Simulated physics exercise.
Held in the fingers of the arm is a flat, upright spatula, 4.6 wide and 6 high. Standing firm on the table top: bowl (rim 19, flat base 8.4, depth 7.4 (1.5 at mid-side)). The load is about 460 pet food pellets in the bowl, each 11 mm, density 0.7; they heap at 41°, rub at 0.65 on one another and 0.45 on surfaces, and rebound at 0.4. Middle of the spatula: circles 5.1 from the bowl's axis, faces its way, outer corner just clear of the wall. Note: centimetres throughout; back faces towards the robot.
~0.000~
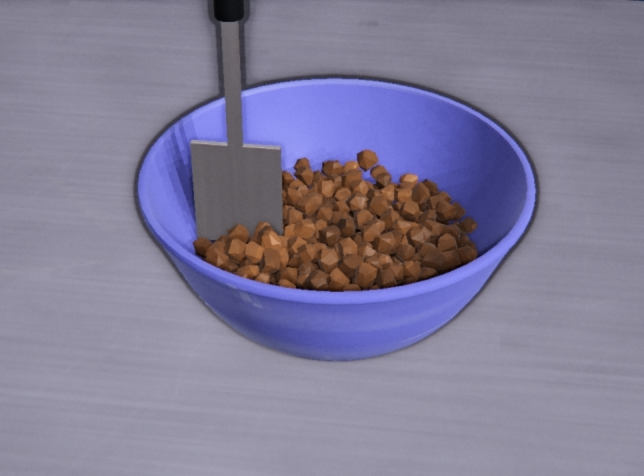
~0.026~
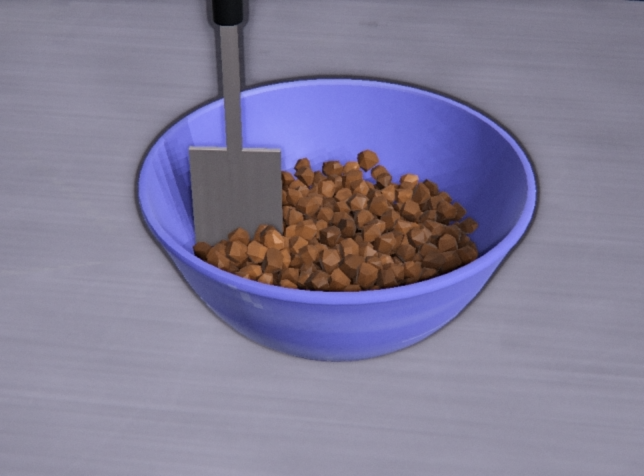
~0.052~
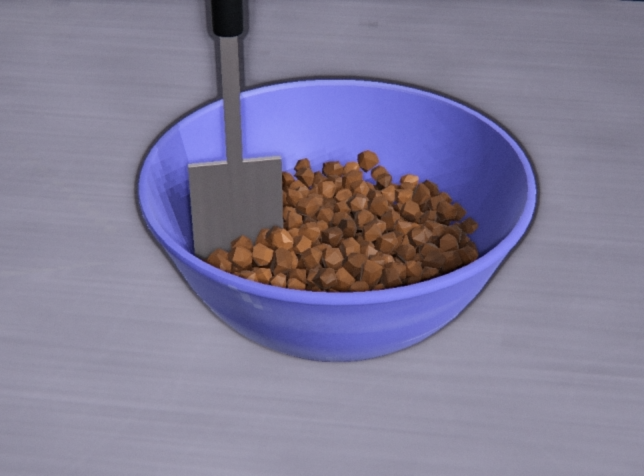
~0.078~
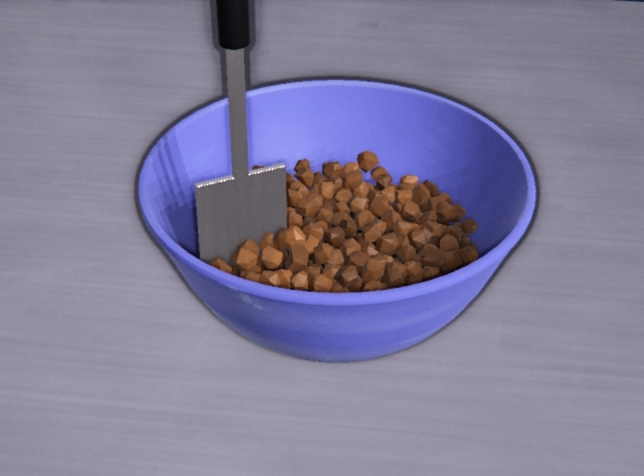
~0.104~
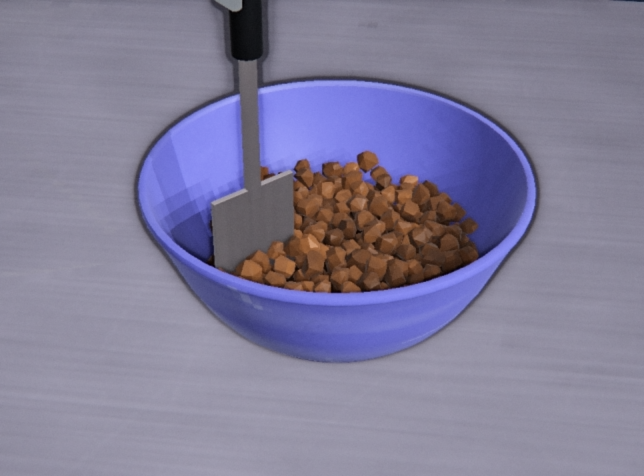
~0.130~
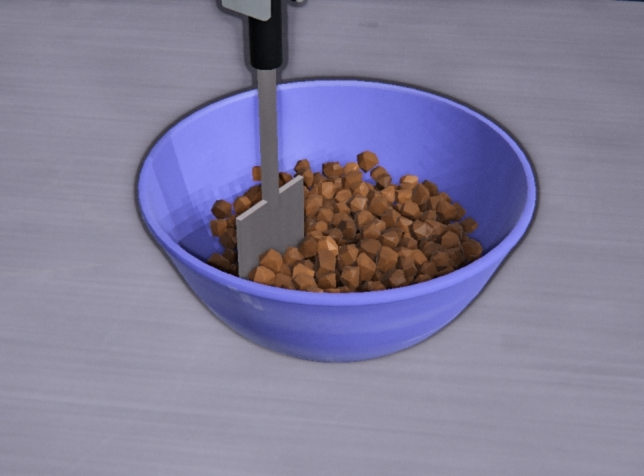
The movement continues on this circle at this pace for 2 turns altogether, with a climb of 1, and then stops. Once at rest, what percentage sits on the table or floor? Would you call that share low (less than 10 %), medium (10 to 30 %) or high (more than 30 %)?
I would call it medium.
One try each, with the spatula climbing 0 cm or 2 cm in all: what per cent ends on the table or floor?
I'd say some 25 per cent, and some 10 per cent.
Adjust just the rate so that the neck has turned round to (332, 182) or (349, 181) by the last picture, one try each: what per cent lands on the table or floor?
Near 35 per cent for the first, near 35 per cent for the second.
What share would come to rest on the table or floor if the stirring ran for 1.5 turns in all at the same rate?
Estimate: Near 15 %.
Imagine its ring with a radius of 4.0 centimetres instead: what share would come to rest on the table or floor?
That would give close to 10 per cent.
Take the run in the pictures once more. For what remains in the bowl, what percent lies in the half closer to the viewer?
Close to 50 in a hundred.
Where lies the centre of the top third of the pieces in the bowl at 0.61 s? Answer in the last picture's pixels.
Near (226, 181).
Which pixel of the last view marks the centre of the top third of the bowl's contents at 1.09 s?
In the final view it lies at about (397, 175).
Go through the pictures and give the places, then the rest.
The first frame shows spatula neck at (234, 118), 0° round; upper third of the load around (345, 236), from x 205 to 470, top at y 160; 462 in the bowl.
The second frame shows spatula neck at (233, 123), 5° round; upper third of the load around (346, 237), from x 205 to 470, top at y 160.
The third frame shows spatula neck at (233, 135), 17° round; upper third of the load around (342, 240), from x 205 to 470, top at y 160.
The fourth frame shows spatula neck at (239, 148), 31° round; upper third of the load around (342, 245), from x 215 to 470, top at y 160.
The fifth frame shows spatula neck at (252, 160), 45° round; upper third of the load around (345, 247), from x 220 to 470, top at y 160.
The sixth frame shows spatula neck at (270, 170), 59° round; upper third of the load around (352, 257), from x 220 to 475, top at y 160; 462 in the bowl.
After 0.61 s, 319° round, highest piece 10 above the table; 414 in the bowl, 36 on the table or floor, 12 in flight or on the tool.
After 1.09 s, 219° round, highest piece 10 above the table; 377 in the bowl, 78 on the table or floor, 7 in flight or on the tool.
After 1.53 s, 0° round, highest piece 8 above the table; 362 in the bowl, 100 on the table or floor.
After 2.23 s, 0° round, highest piece 8 above the table; 362 in the bowl, 100 on the table or floor.
At rest, 362 in the bowl, 100 on the table or floor. That is 22 % on the table or floor.
